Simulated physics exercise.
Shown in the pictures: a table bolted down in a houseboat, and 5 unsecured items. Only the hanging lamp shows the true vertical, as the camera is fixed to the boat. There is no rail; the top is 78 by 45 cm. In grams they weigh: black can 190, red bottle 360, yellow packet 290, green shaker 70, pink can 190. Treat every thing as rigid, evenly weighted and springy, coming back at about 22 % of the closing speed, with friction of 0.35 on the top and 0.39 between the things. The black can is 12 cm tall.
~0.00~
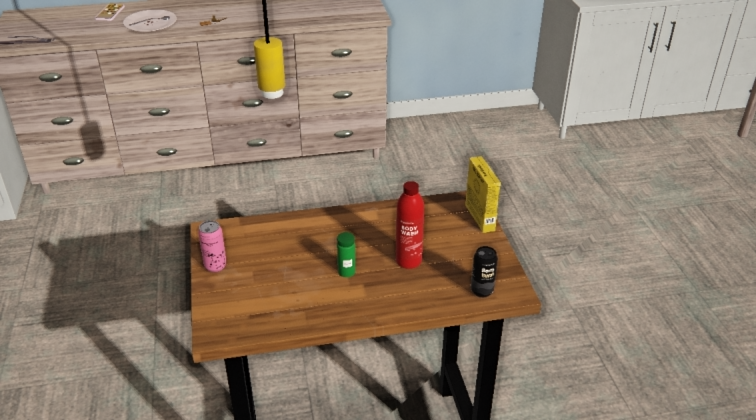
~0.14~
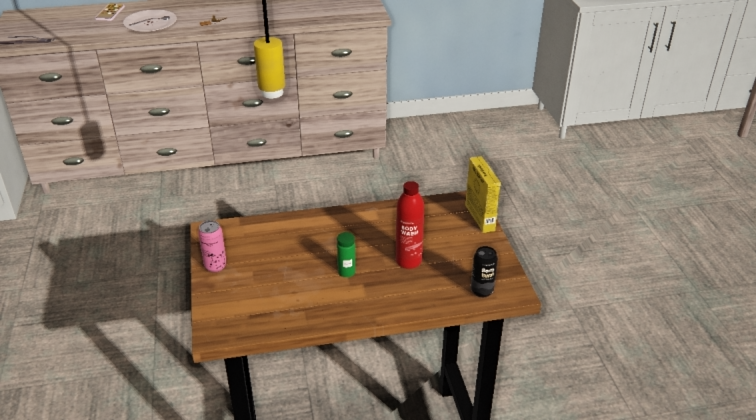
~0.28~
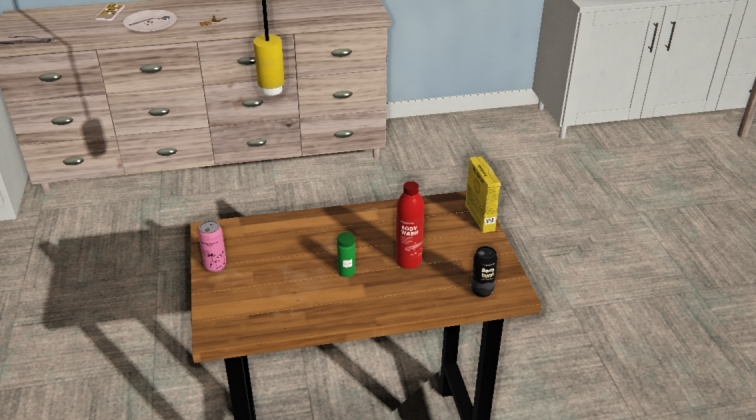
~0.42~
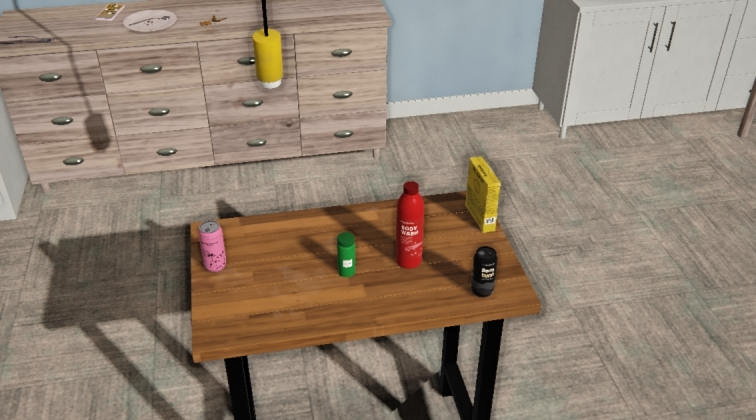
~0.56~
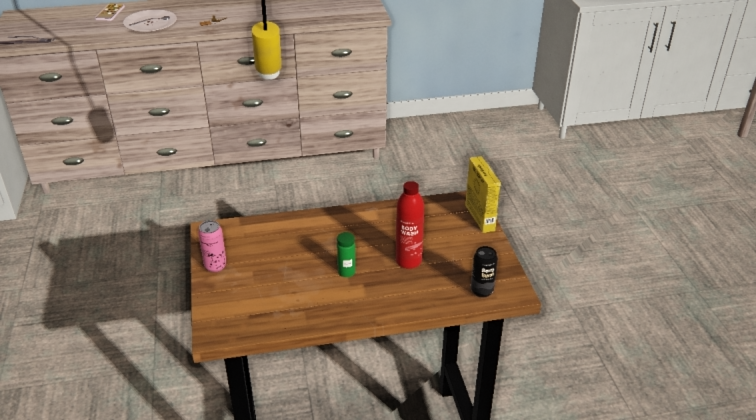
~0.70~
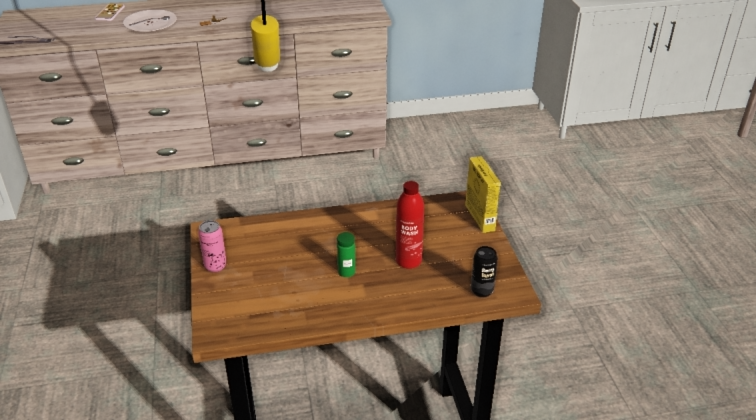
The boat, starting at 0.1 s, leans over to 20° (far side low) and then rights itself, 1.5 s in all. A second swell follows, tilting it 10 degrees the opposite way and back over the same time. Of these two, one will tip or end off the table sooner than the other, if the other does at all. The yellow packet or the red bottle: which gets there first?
The latter one of the two.
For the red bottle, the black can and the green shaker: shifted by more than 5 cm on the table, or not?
Here is how it goes: The red bottle moves off; next, the black can remains near its start; last, the green shaker remains near its start.
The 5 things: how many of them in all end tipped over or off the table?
Total: 1.
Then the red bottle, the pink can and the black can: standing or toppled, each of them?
Final state - red bottle: Goes over; pink can: Remains on its base; black can: Remains on its base.
By 1.20 s, heel 11°, far side down; red bottle rocked 56° off its seat near (400, 205).
By 1.30 s, heel 7°, far side down; red bottle on its side near (395, 210).
When it is over (3.6 s), lying over on the table, red bottle; the other 4 within 5 cm of the start. End places, in pixels of the last picture, yellow packet near (482, 193), red bottle near (392, 207). Yellow packet was never lost; red bottle went at 1.14 s.
